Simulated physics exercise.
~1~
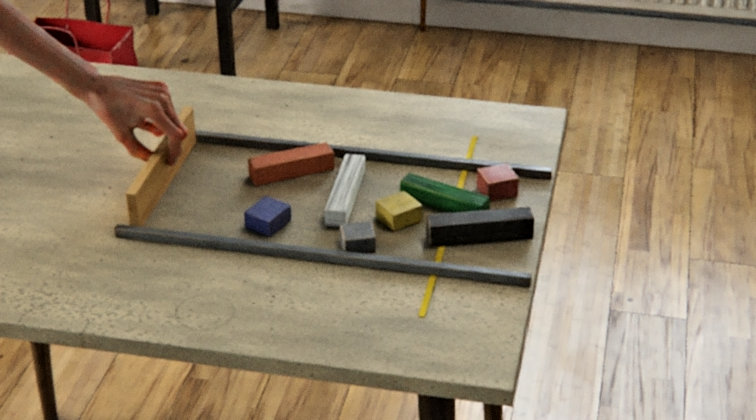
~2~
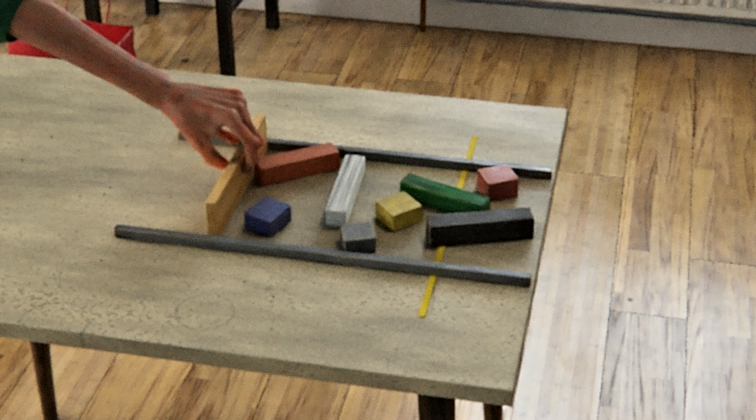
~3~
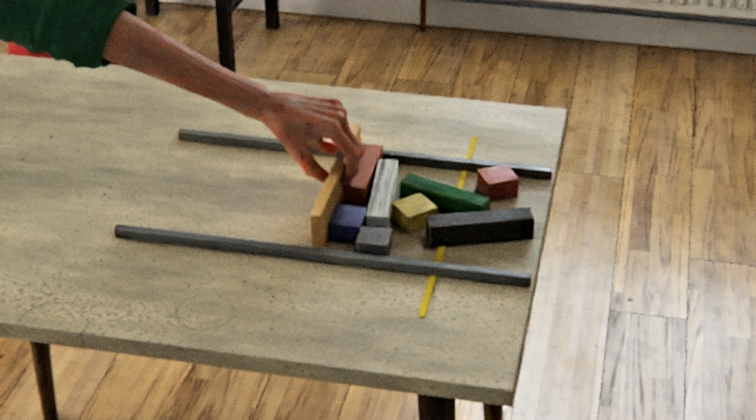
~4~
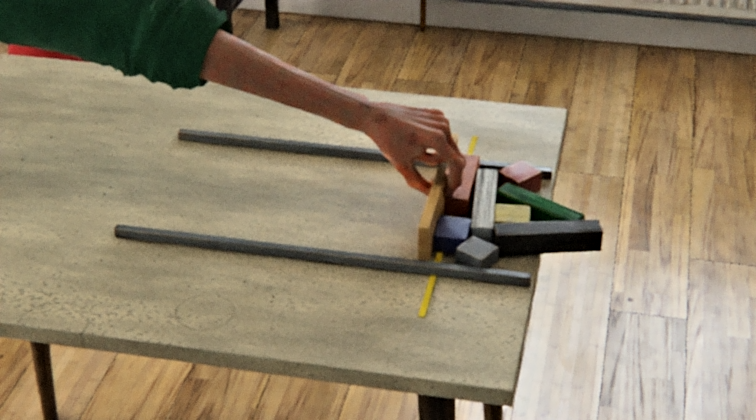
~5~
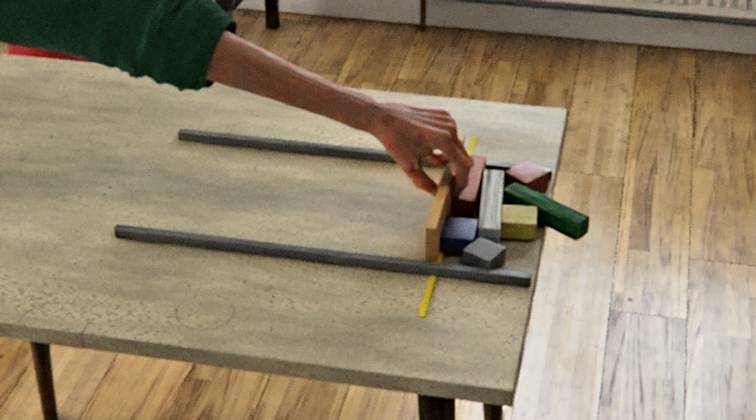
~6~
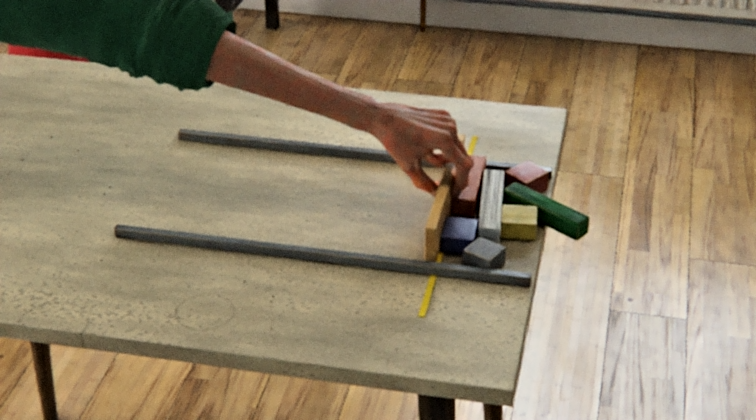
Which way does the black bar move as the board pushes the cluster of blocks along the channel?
The black bar moves to the right, out past the end of the table.
Hand pushing an upright wooden board rightward along a tabletop channel, bunching coloured blocks until the black bar drops off the end.
